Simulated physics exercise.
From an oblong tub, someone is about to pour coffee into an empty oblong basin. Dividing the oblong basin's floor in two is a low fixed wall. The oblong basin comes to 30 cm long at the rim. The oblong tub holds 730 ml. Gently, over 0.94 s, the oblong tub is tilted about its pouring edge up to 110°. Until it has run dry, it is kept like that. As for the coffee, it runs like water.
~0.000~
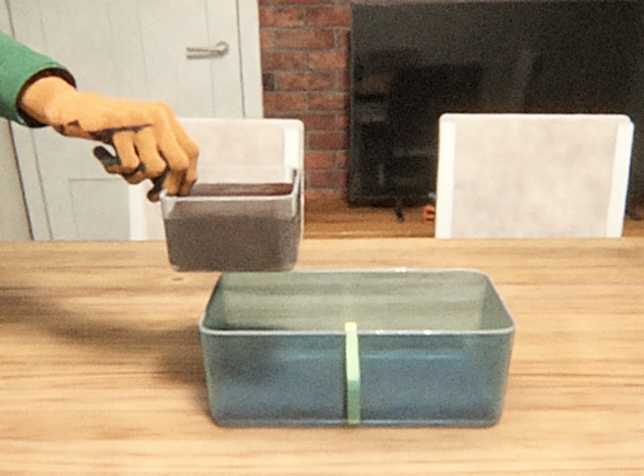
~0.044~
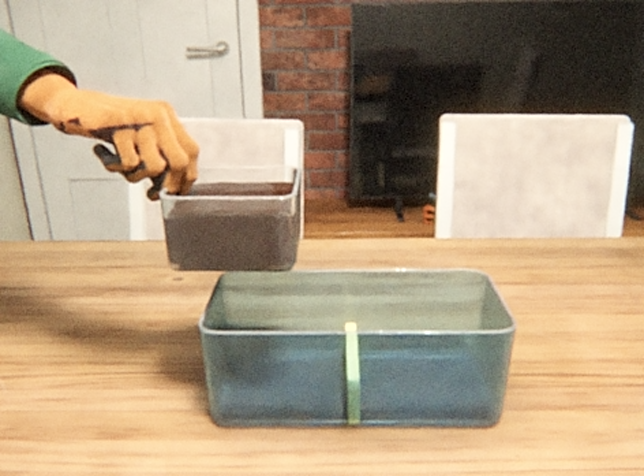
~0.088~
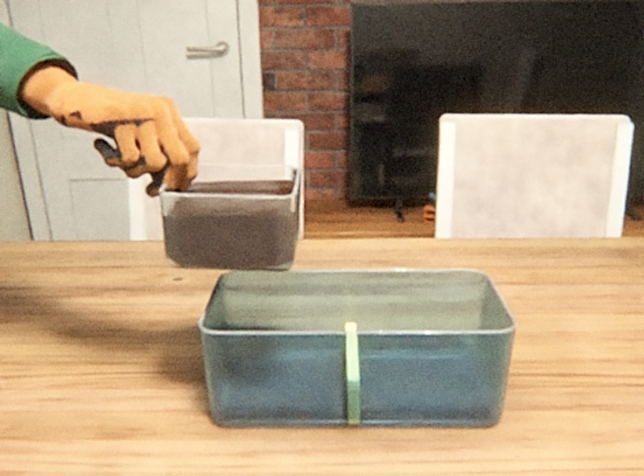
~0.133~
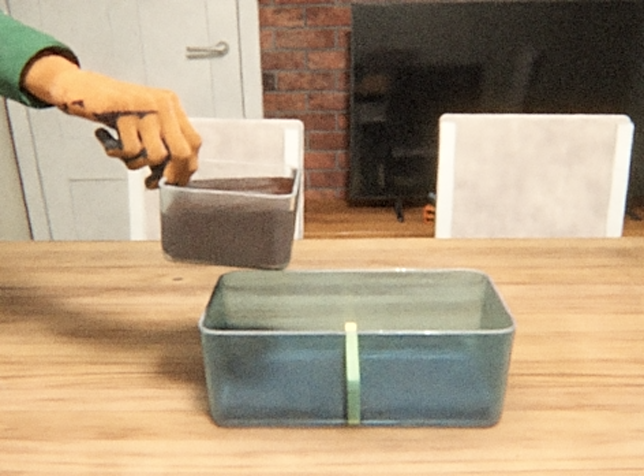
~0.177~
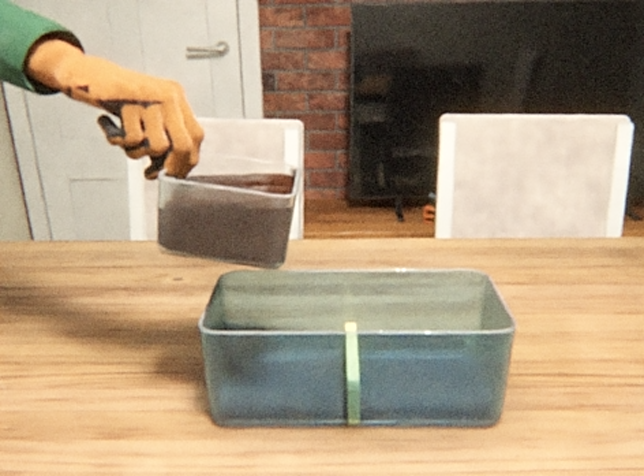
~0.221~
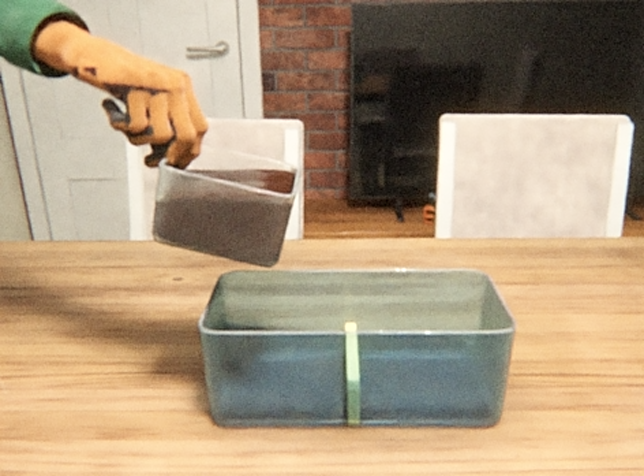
A hand in an orange glove with a green sleeve holds a small clear tub of dark brown liquid above a wooden table, seen from a fixed, level view in a room with a brick wall. Below sits an empty bluish oblong basin with a pale green upright strip, before two white chairs, a door and a dark screen. The tub, level at first, slowly tilts slightly rightward.
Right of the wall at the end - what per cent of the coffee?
Near 85 per cent.
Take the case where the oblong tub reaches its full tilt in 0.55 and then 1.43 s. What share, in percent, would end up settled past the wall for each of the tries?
First 70, then 90 per cent.
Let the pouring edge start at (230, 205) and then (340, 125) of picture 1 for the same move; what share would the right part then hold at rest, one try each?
First 30, then 65 per cent.
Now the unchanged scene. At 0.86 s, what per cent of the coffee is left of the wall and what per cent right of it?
Near 3 on the left, 72 on the right.
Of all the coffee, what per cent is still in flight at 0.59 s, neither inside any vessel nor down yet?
It comes to roughly 38 per cent.
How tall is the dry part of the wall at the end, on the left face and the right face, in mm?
Measured: Left around 38 mm, right around 10 mm.
By 0.59 s the tilt is 76° and 56 per cent is still to pour, 2 is left of the wall and 5 right of it.
By 0.86 s the tilt is 108° and 8 per cent is still to pour, 3 is left of the wall and 73 right of it.
By 1.13 s the tilt is 110° and 0 per cent is still to pour, 13 is left of the wall and 84 right of it.
By 1.44 s the tilt is 110° and 0 per cent is still to pour, 13 is left of the wall and 85 right of it.
At rest 13 per cent lies left of the wall, 85 right of it and 3 outside.
